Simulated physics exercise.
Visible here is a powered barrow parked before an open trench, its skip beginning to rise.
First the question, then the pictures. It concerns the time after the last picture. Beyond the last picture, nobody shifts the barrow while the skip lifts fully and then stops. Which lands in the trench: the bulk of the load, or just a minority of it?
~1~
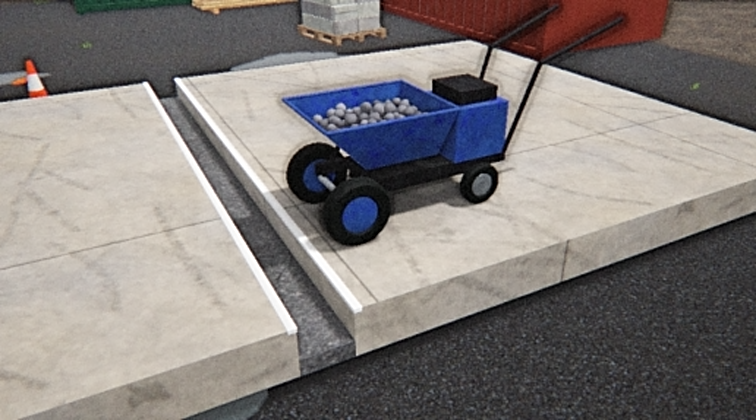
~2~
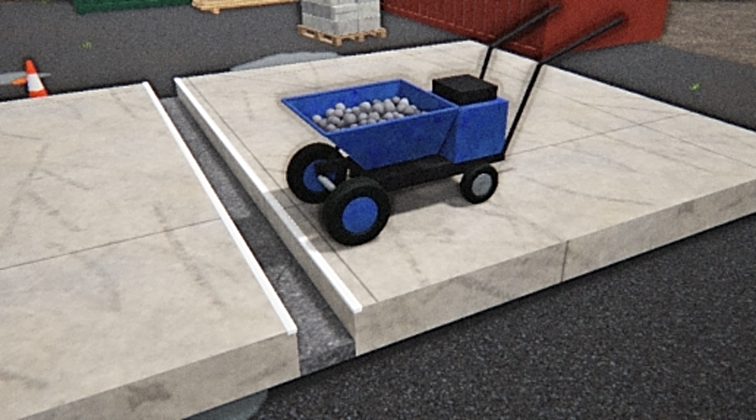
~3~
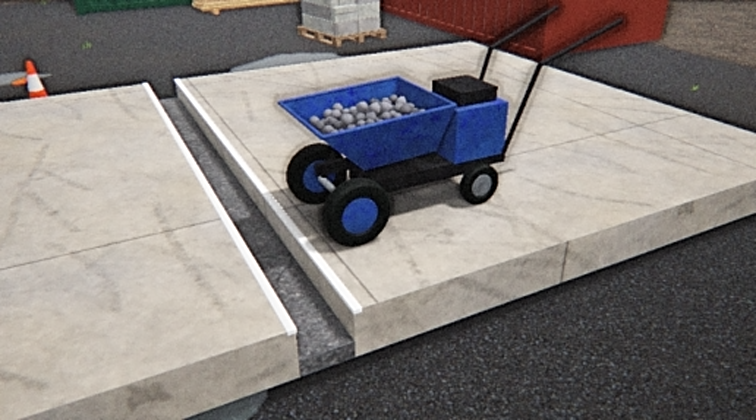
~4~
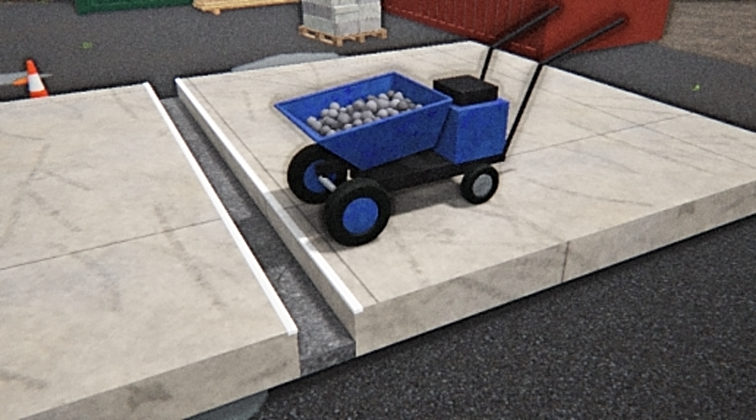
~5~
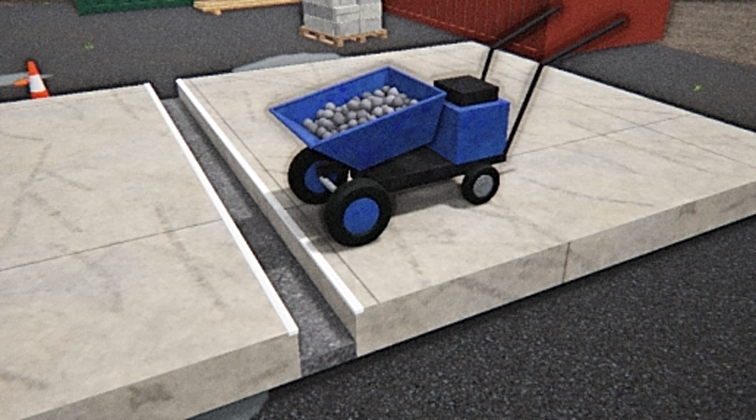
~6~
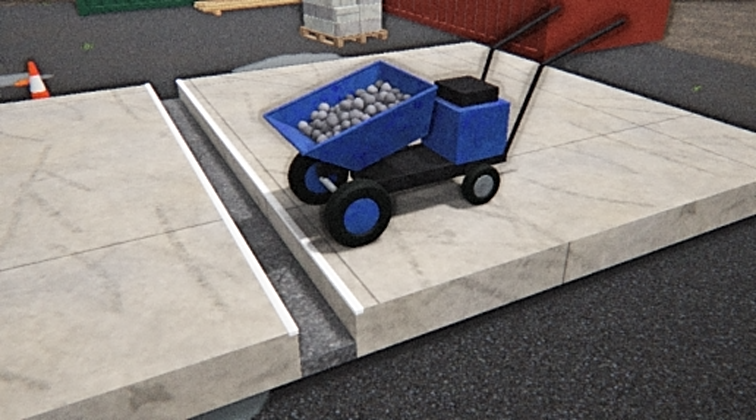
Just a minority.
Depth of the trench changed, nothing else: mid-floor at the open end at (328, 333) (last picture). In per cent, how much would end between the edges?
About 10 per cent.
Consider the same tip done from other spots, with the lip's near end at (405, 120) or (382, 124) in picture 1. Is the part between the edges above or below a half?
Trial 1 exceeds half, trial 2 exceeds half.
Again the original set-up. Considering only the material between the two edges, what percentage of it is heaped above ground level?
Roughly 35 percent.
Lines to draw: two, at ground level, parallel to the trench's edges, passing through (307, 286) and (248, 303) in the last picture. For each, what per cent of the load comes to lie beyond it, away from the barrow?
Around 100 per cent for the first, around 60 per cent for the second.
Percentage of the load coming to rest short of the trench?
That share comes out near 0 in a hundred.
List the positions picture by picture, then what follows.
In the first frame, lip of the skip (326, 134), level; top of the load (375, 122), round cobbles; first edge of the trench (333, 276); far edge (271, 294), the trench over half as wide as the skip, and about half as deep as wide.
In the second frame, lip of the skip (325, 135), level; top of the load (388, 119).
In the third frame, lip of the skip (322, 138), tipped barely; top of the load (385, 118).
In the fourth frame, lip of the skip (317, 141), tipped a little; top of the load (390, 114).
In the fifth frame, lip of the skip (311, 147), tipped a little; top of the load (385, 111).
In the sixth frame, lip of the skip (304, 153), tipped clearly; top of the load (388, 108); first edge of the trench (334, 277); far edge (272, 295).
Just after the last frame, skip tipped steeply; every one in the skip.
A moment on, skip tipped right over; roughly half in the skip; just a few in or heaped over the trench; roughly a third beyond it; just a few falling.
Further on, skip tipped right over; about a tenth in the skip; about a tenth in or heaped over the trench; the larger part beyond it.
When it is over, skip tipped right over; just a few in the skip; about a tenth in or heaped over the trench; the larger part beyond it.
